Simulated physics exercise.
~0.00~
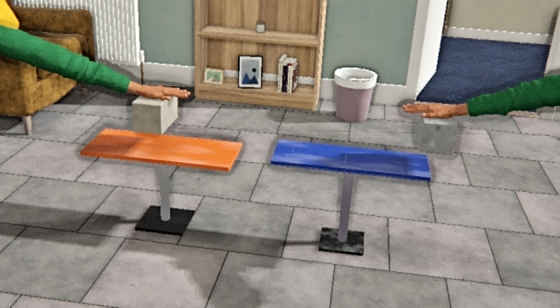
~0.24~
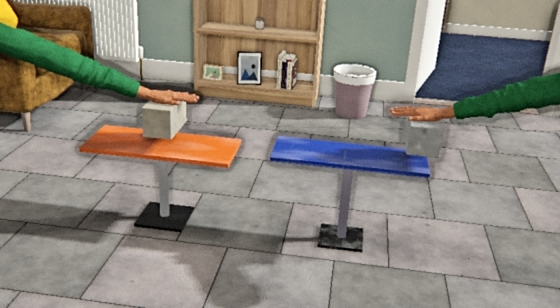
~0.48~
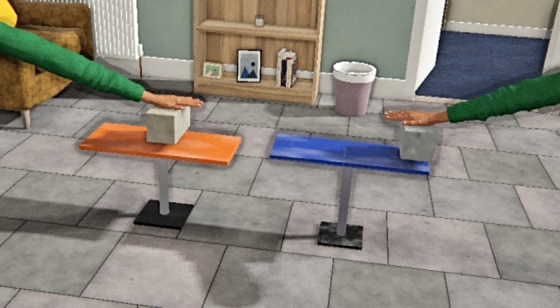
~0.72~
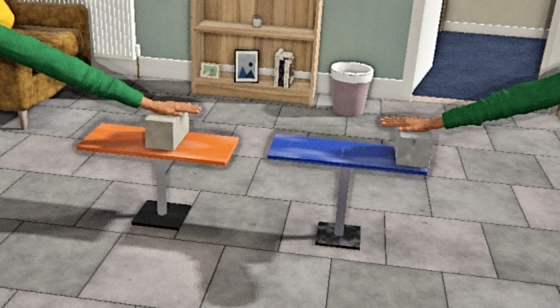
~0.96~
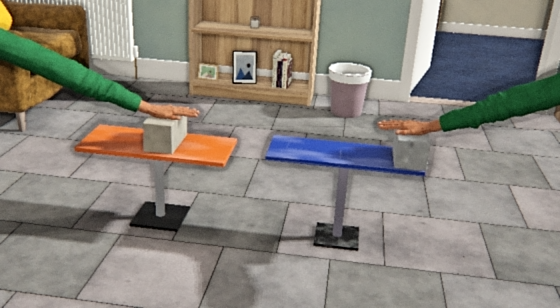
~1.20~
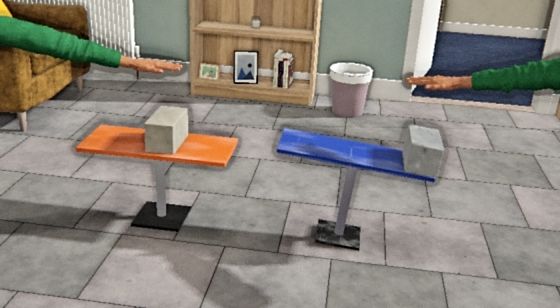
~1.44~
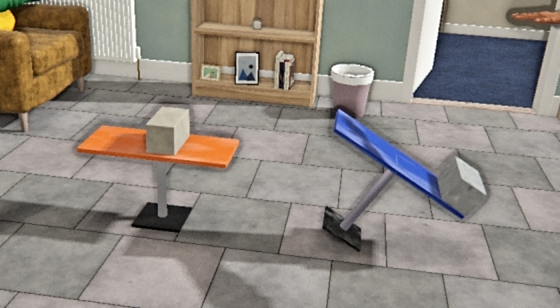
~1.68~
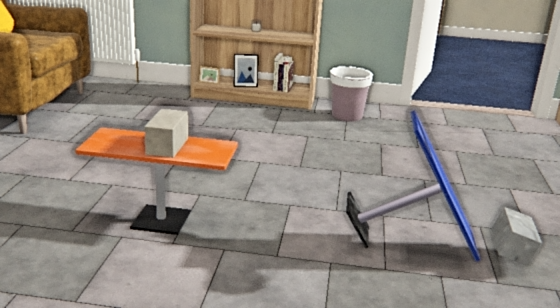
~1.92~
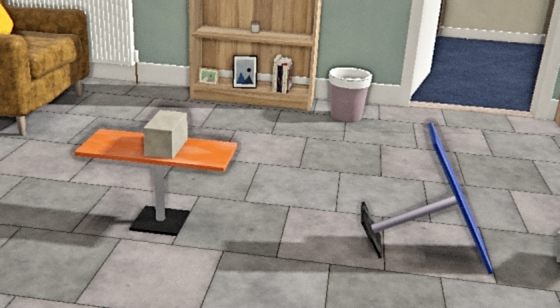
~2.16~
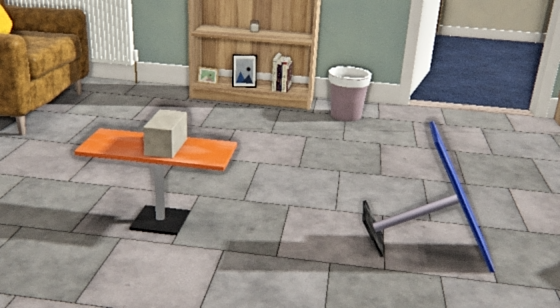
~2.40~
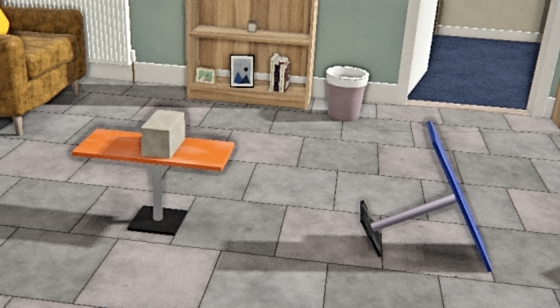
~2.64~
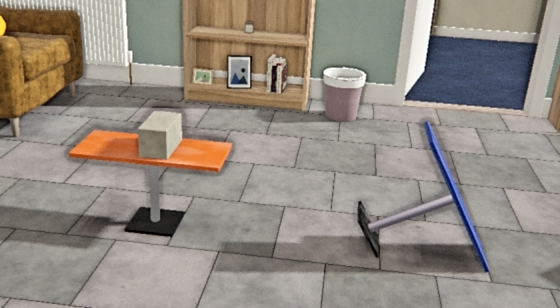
Two grey blocks were lowered by hand onto small stands, one near the middle of the orange top and one at the blue top's right end. Once the hands let go, the blue stand toppled right, spilling its block, while the orange one stayed upright.
